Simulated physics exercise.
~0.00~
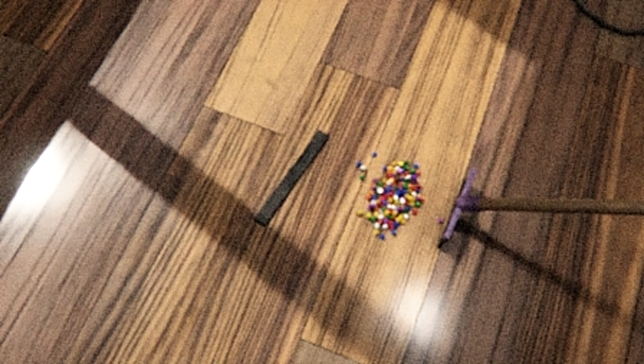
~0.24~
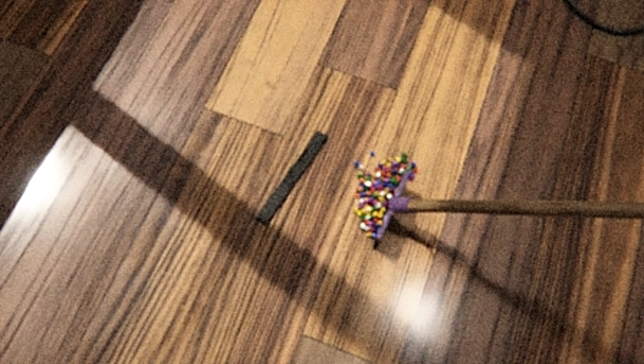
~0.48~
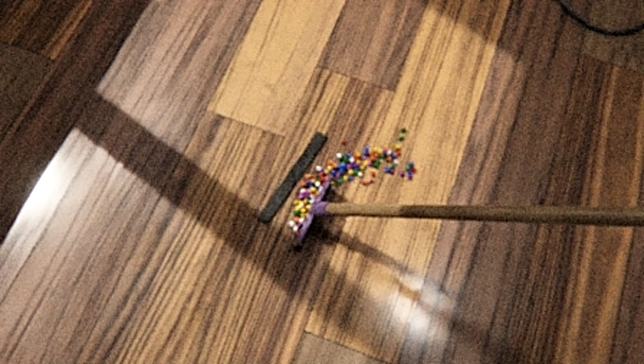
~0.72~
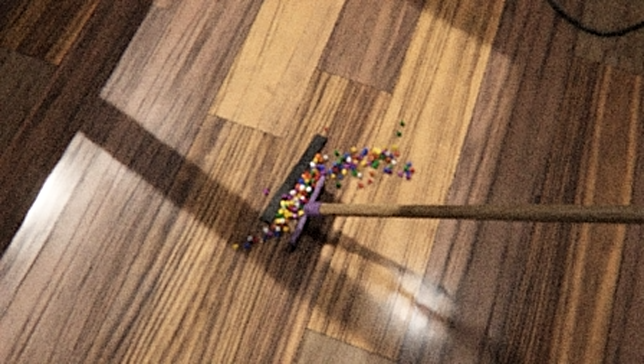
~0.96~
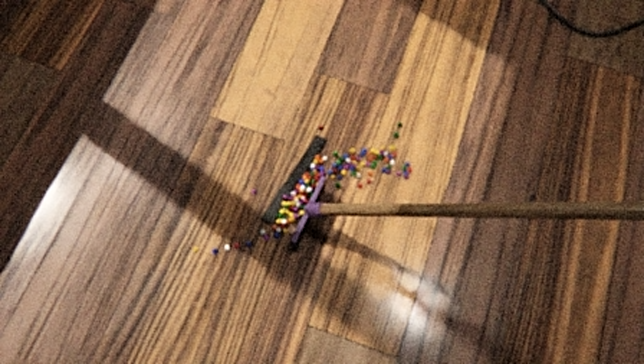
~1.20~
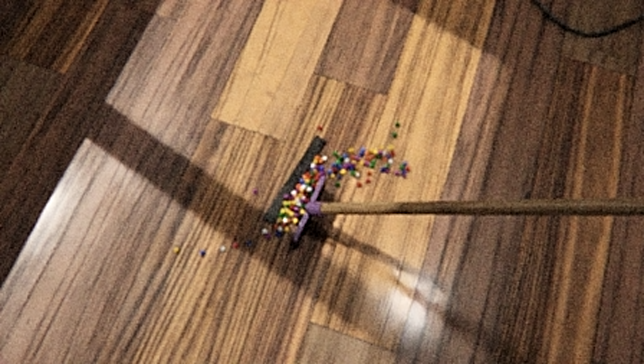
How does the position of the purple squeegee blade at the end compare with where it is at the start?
At the start the blade is to the right of the bead heap, well away from the dark strip. By the end it is further left, resting close beside the strip on its right side.
